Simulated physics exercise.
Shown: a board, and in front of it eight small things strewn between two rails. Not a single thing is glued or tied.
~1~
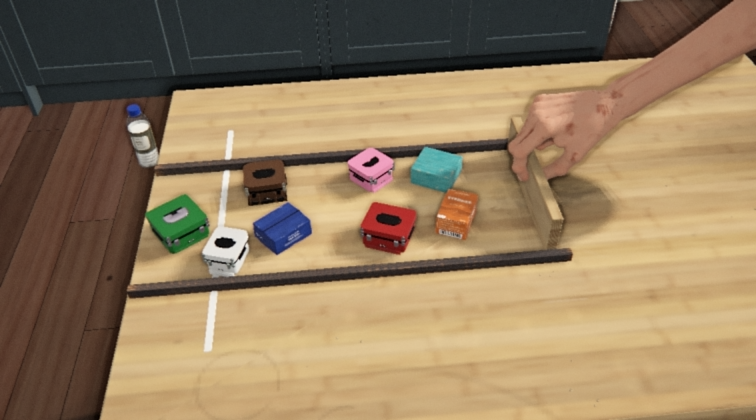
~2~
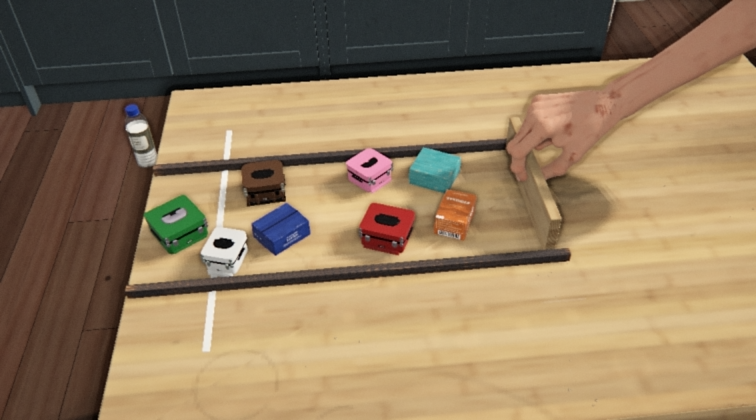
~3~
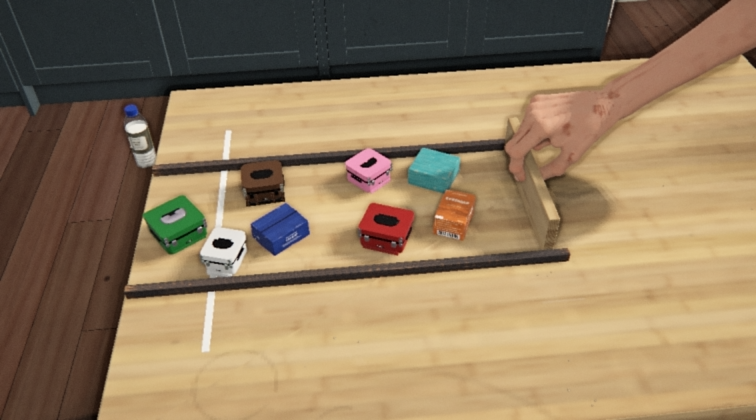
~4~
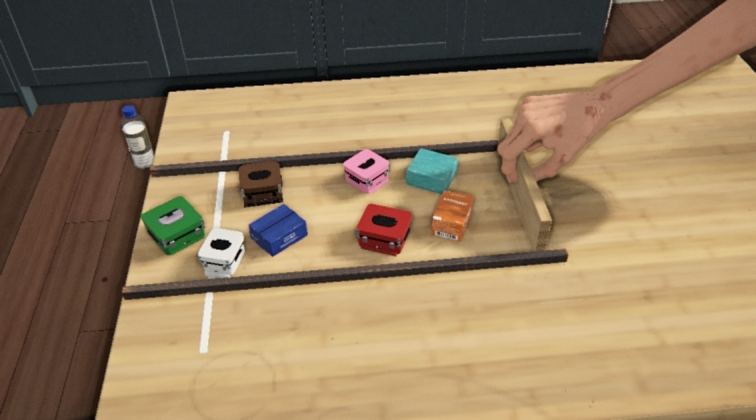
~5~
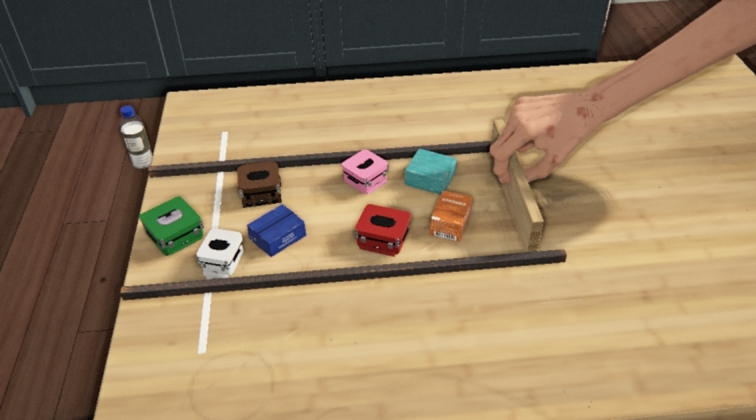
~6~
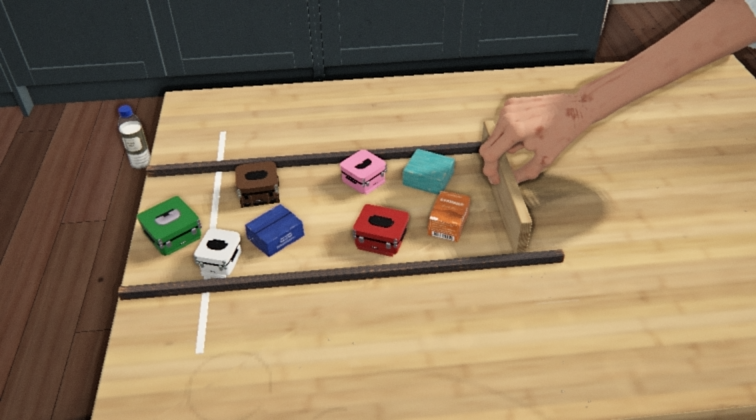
A hand slides a wooden board slightly left between two dark rails, with eight small coloured cases spread out before it.
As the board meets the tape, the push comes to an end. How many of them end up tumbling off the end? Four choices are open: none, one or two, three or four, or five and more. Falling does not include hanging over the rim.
Once the push stops, three or four will be gone from the table.
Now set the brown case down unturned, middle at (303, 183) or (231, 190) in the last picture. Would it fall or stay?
First spot, it is pushed off; second spot, it is pushed off.
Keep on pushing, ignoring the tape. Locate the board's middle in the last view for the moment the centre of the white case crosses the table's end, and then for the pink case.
About (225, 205), and (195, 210) for the other.
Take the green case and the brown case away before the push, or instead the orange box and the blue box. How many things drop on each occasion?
That gives 1 in the first case, then 1 in the second.
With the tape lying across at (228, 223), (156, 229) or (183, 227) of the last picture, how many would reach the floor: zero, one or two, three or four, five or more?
Results per position - either one or two / 5 or more / at least five.
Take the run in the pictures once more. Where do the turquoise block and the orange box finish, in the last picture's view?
About (193, 197), and about (193, 239).
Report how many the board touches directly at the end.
It touches 2.
Early on, none off yet; green case at rest near (171, 227); white case at rest near (220, 254); brown case at rest near (258, 184).
A while later, none off yet; green case at rest near (171, 227); white case travelled a little near (204, 258); brown case travelled about its own width near (203, 188).
Finally, the number that fall off is three or four; lost, brown case, white case and green case.
